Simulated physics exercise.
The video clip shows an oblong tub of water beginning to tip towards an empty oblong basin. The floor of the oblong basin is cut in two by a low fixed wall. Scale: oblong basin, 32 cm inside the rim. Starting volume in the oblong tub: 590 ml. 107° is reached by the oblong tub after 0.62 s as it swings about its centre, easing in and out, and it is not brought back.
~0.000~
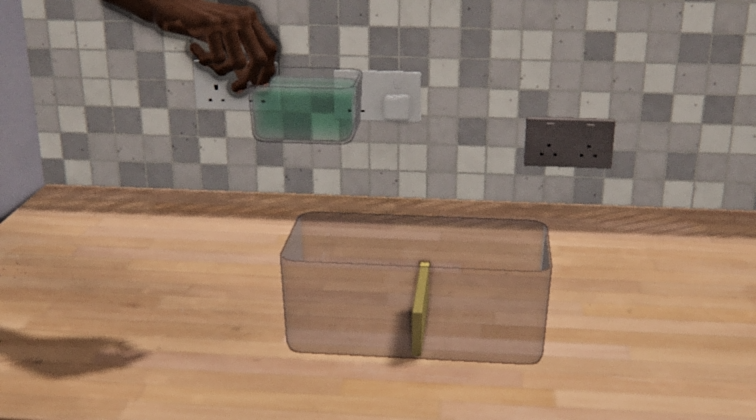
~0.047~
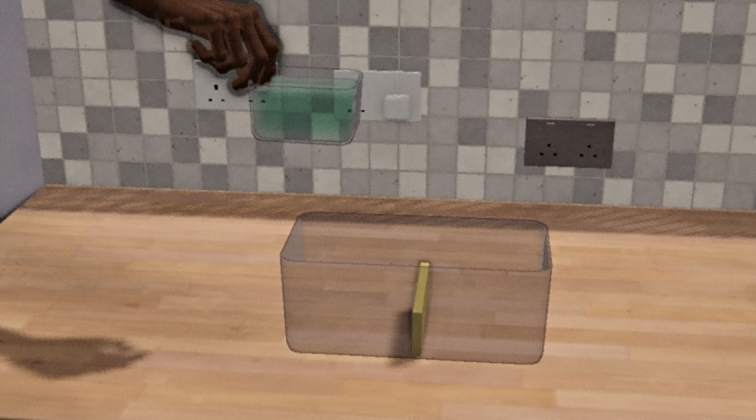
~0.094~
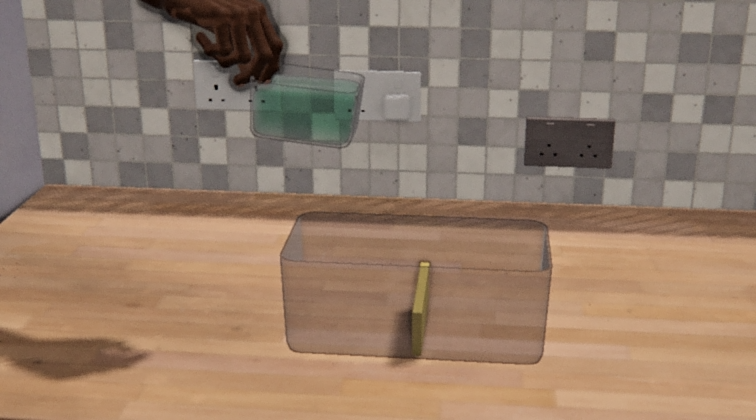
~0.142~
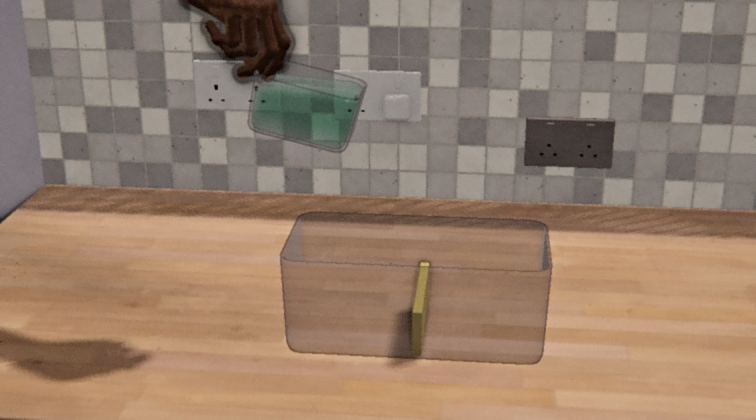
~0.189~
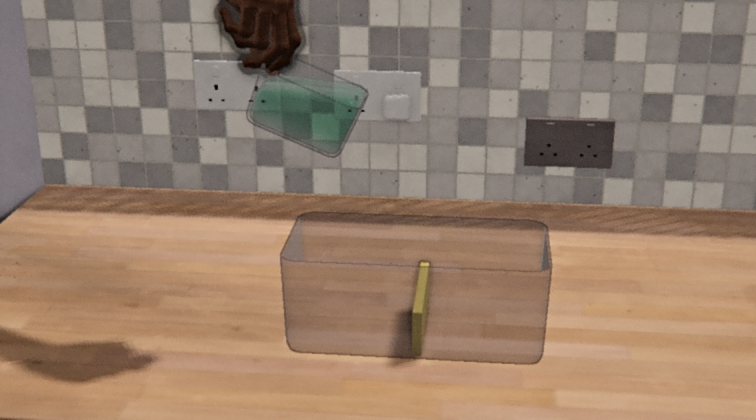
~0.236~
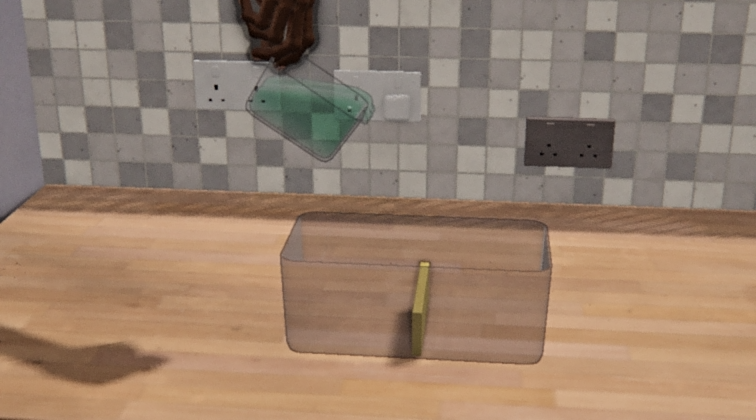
A hand tilts a clear tub of green liquid rightward above an empty basin.
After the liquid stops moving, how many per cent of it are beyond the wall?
About 38 per cent.
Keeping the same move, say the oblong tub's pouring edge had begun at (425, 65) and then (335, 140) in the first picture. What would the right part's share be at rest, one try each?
Try 1: 90 %; try 2: 5 %.
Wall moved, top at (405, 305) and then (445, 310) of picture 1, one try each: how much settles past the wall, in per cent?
One try each: Around 65 percent and then around 10 percent.
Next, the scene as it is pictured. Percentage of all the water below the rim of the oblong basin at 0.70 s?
The share is close to 90 percent.
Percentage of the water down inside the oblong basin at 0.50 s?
I reckon close to 30 percent of it.
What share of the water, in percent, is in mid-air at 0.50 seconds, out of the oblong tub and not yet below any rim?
Near 50 per cent at that time.
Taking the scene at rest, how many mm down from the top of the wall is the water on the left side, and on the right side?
Left: Roughly 46 mm; right: Roughly 50 mm.
After 0.50 s the tilt is 98° and 19 per cent is still to pour, 12 is left of the wall and 18 right of it.
After 0.70 s the tilt is 107° and 3 per cent is still to pour, 51 is left of the wall and 39 right of it.
After 0.90 s the tilt is 107° and 0 per cent is still to pour, 58 is left of the wall and 38 right of it.
After 1.12 s the tilt is 107° and 0 per cent is still to pour, 60 is left of the wall and 39 right of it.
In the end 60 per cent lies left of the wall, 38 right of it and 2 outside.
